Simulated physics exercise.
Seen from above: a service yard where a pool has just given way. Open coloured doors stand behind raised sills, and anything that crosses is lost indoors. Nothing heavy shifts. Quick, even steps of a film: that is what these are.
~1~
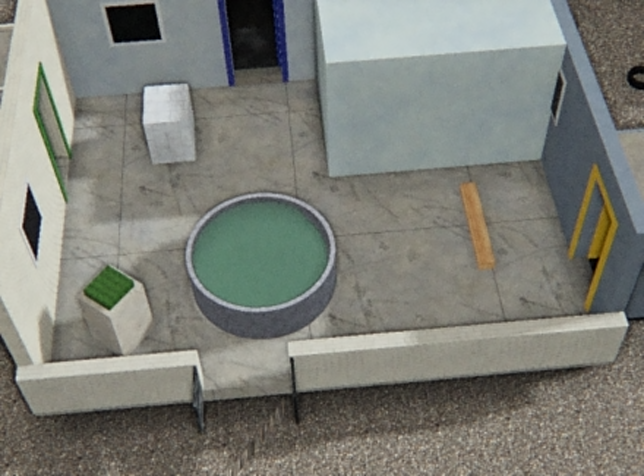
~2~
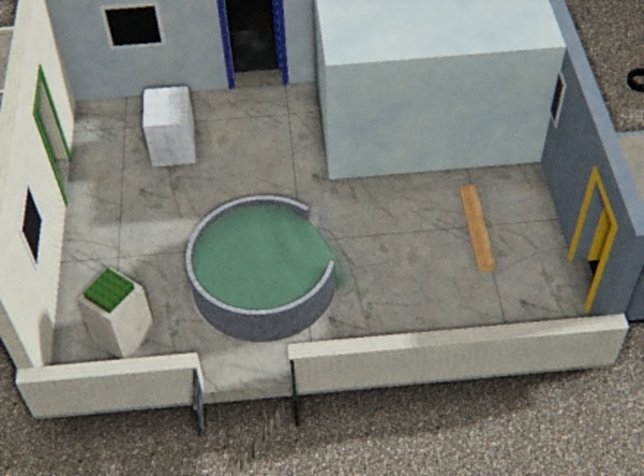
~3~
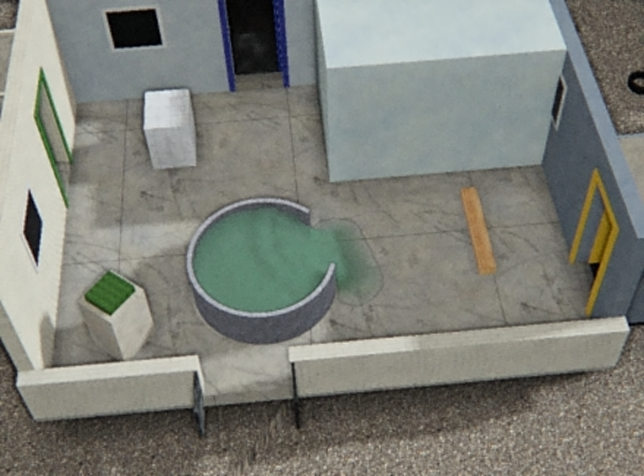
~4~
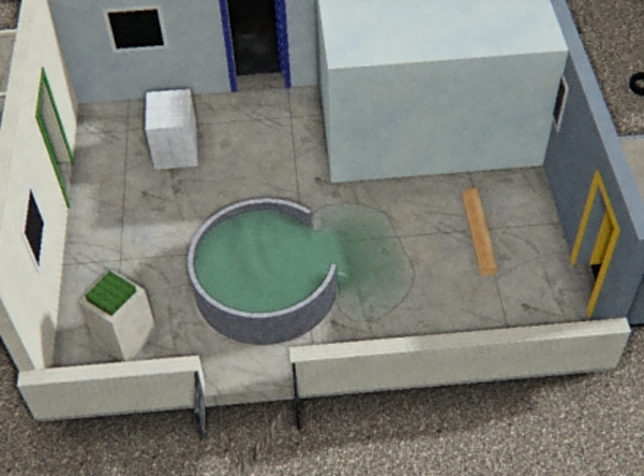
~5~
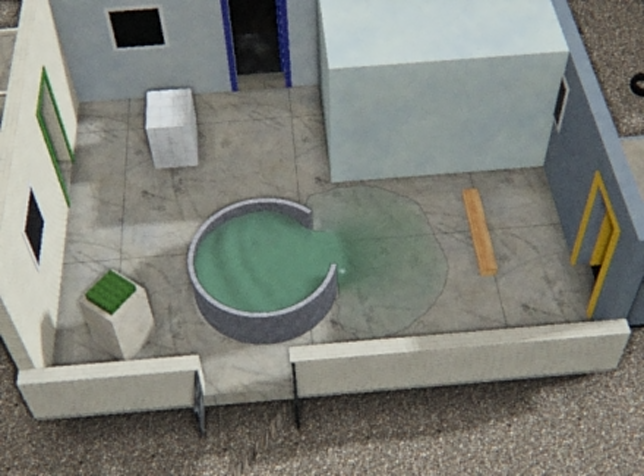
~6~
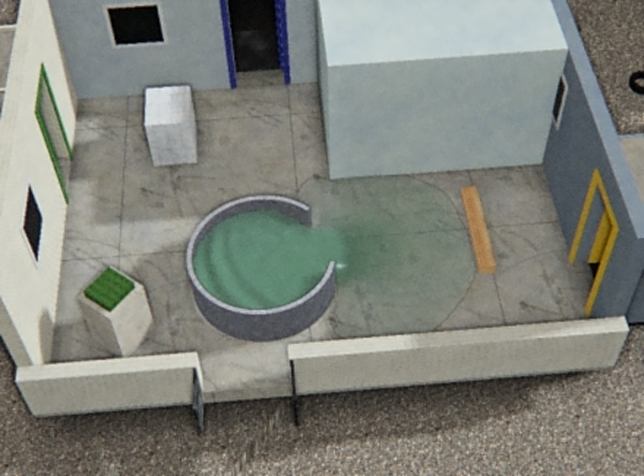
A round grey tank of green water stands in a paved, walled yard seen from above. A white block and a pale box with a green top sit to its left, a large pale blue block and an orange plank to its right, with blue, green and yellow doorways around. The tank's right side opens and water spreads rightward in a widening, thinning sheet to the plank, while the view stays almost still.
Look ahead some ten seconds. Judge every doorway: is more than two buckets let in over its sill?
One by one: The yellow door will get more than two buckets; the green door will get two buckets at most; the blue door will get two buckets at most.
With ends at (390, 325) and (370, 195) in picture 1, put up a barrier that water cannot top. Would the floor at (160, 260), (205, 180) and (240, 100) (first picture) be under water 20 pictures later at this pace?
Reading the points as listed, I get left untouched, then deluged, then deluged.
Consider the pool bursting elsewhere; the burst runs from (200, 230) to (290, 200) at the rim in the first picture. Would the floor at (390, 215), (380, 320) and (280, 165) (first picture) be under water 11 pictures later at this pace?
In turn: Untouched, untouched, swamped.
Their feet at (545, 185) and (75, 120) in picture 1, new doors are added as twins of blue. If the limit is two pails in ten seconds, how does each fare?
Results, in sequence: Gets past it and doesn't reach it.
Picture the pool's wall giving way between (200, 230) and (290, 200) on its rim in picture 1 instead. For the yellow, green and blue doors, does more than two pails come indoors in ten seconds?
So the yellow one ends up below, the green one ends up above and the blue one ends up above.
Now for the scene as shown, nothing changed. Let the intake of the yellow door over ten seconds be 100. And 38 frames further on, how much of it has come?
Near 65 per cent, give or take.
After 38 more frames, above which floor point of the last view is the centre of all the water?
The centre of mass sits at about (398, 268).
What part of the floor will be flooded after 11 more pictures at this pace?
That's roughly 35 per cent.
A moment on, water covers 30 % of the floor; the yellow door not reached, the green door not reached, the blue door not reached.
Next, water covers 35 % of the floor; the yellow door under two buckets in, the green door not reached, the blue door not reached.
Then, water covers 35 % of the floor; the yellow door over two buckets in, the green door not reached, the blue door not reached.
Later, water covers 55 % of the floor; the yellow door far over two buckets in, the green door not reached, the blue door not reached.
In the end, water covers 80 % of the floor; the yellow door far over two buckets in, the green door wet at the sill, nothing in, the blue door wet at the sill, nothing in.
